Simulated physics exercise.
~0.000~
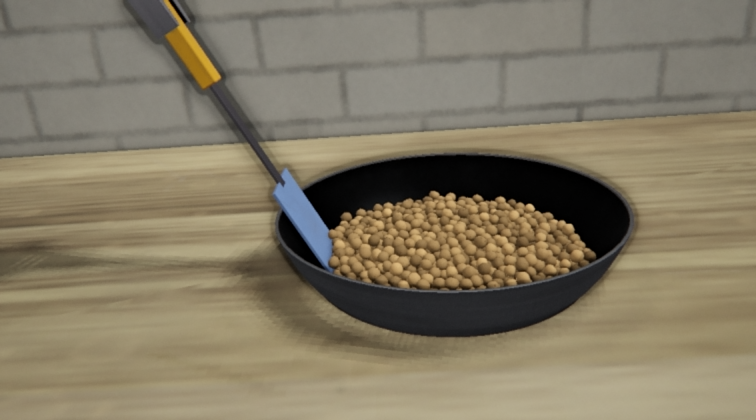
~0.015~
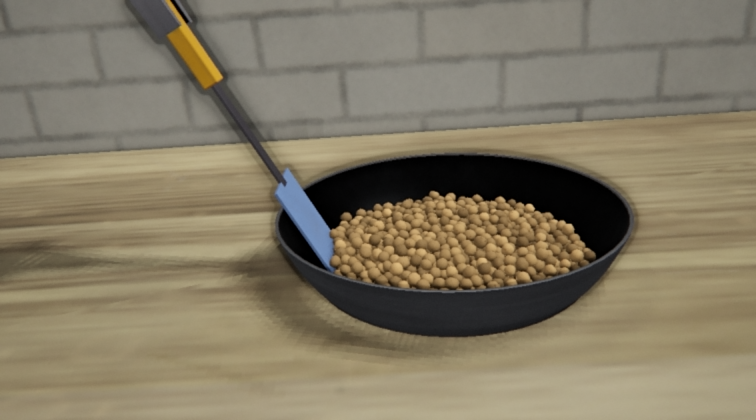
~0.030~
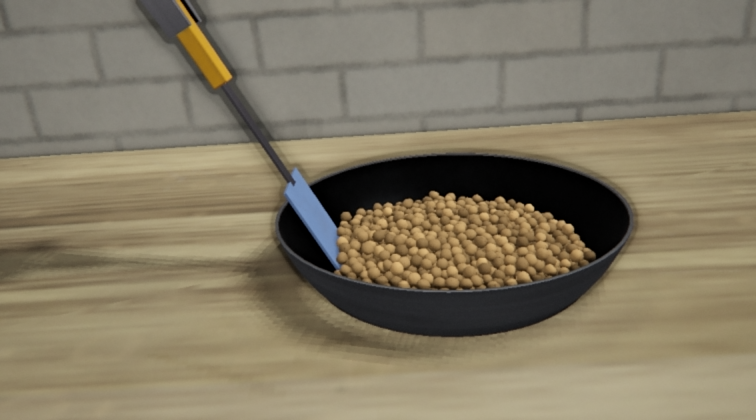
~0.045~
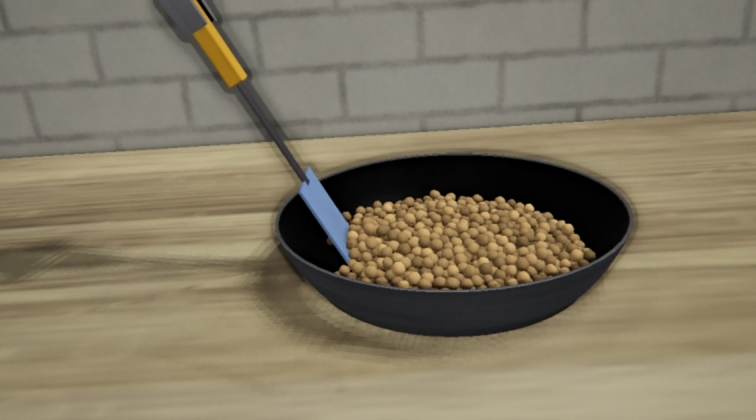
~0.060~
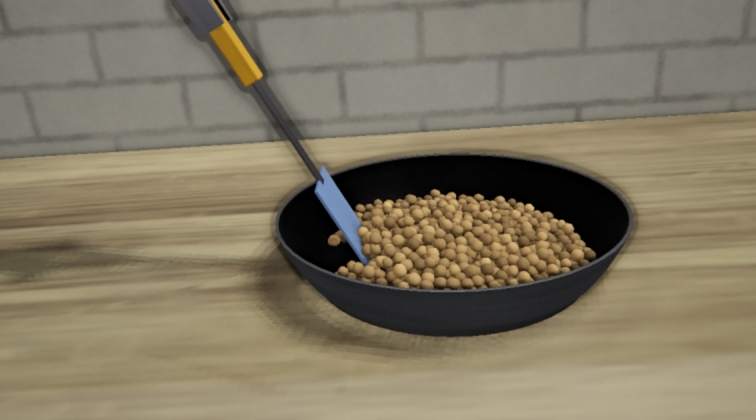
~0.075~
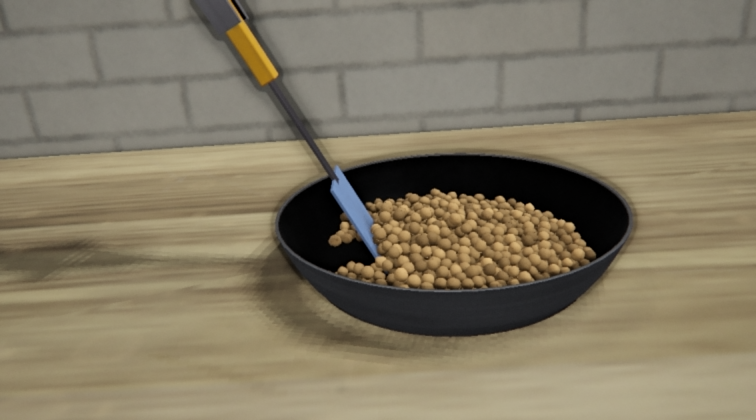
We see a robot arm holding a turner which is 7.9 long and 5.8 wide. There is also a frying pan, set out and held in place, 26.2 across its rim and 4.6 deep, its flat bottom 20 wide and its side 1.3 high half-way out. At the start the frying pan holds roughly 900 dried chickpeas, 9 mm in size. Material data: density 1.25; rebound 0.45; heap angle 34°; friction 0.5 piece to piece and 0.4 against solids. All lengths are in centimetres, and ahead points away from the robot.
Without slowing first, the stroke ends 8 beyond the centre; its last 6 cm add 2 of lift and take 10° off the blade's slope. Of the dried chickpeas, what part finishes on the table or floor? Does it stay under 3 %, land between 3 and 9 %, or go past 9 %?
It stays under 3 %.
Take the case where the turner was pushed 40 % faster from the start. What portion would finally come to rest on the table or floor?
Then around 5 percent would finish on the table or floor.
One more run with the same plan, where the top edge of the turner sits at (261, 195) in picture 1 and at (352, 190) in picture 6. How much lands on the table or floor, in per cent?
Near 10 in a hundred.
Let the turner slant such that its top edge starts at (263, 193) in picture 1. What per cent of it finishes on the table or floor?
About 0 per cent.
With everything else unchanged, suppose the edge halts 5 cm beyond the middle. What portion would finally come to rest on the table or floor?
In that case about 0 percent ends on the table or floor.
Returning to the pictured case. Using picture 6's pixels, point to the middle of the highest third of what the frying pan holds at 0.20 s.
I'd put it close to (509, 227).
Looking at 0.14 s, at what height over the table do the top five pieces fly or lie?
Roughly 5 cm above the table.
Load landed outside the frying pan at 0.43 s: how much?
Estimate: About 2 percent.
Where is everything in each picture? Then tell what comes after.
Turner top edge at (280, 181), sloping 63°; upper third of the load around (445, 239), from x 325 to 590, top at y 195; 900 in the frying pan, in the first picture.
Turner top edge at (281, 181), sloping 63°; upper third of the load around (445, 239), from x 325 to 590, top at y 195, in the second picture.
Turner top edge at (290, 180), sloping 63°; upper third of the load around (441, 238), from x 325 to 590, top at y 195, in the third picture.
Turner top edge at (304, 179), sloping 63°; upper third of the load around (440, 236), from x 325 to 590, top at y 195, in the fourth picture.
Turner top edge at (319, 178), sloping 63°; upper third of the load around (441, 234), from x 330 to 590, top at y 195, in the fifth picture.
Turner top edge at (334, 177), sloping 63°; upper third of the load around (444, 233), from x 330 to 590, top at y 195; 900 in the frying pan, in the sixth picture.
By 0.14 s, sloping 63°, highest piece 5 above the table; 900 in the frying pan.
By 0.20 s, sloping 59°, highest piece 6 above the table; 900 in the frying pan.
By 0.43 s, sloping 53°, highest piece 5 above the table; 888 in the frying pan, 10 on the table or floor, 2 on the blade or in flight.
By 1.48 s, sloping 53°, highest piece 5 above the table; 887 in the frying pan, 13 on the table or floor.
Final count, 887 in the frying pan, 13 on the table or floor. That is 1 % on the table or floor.
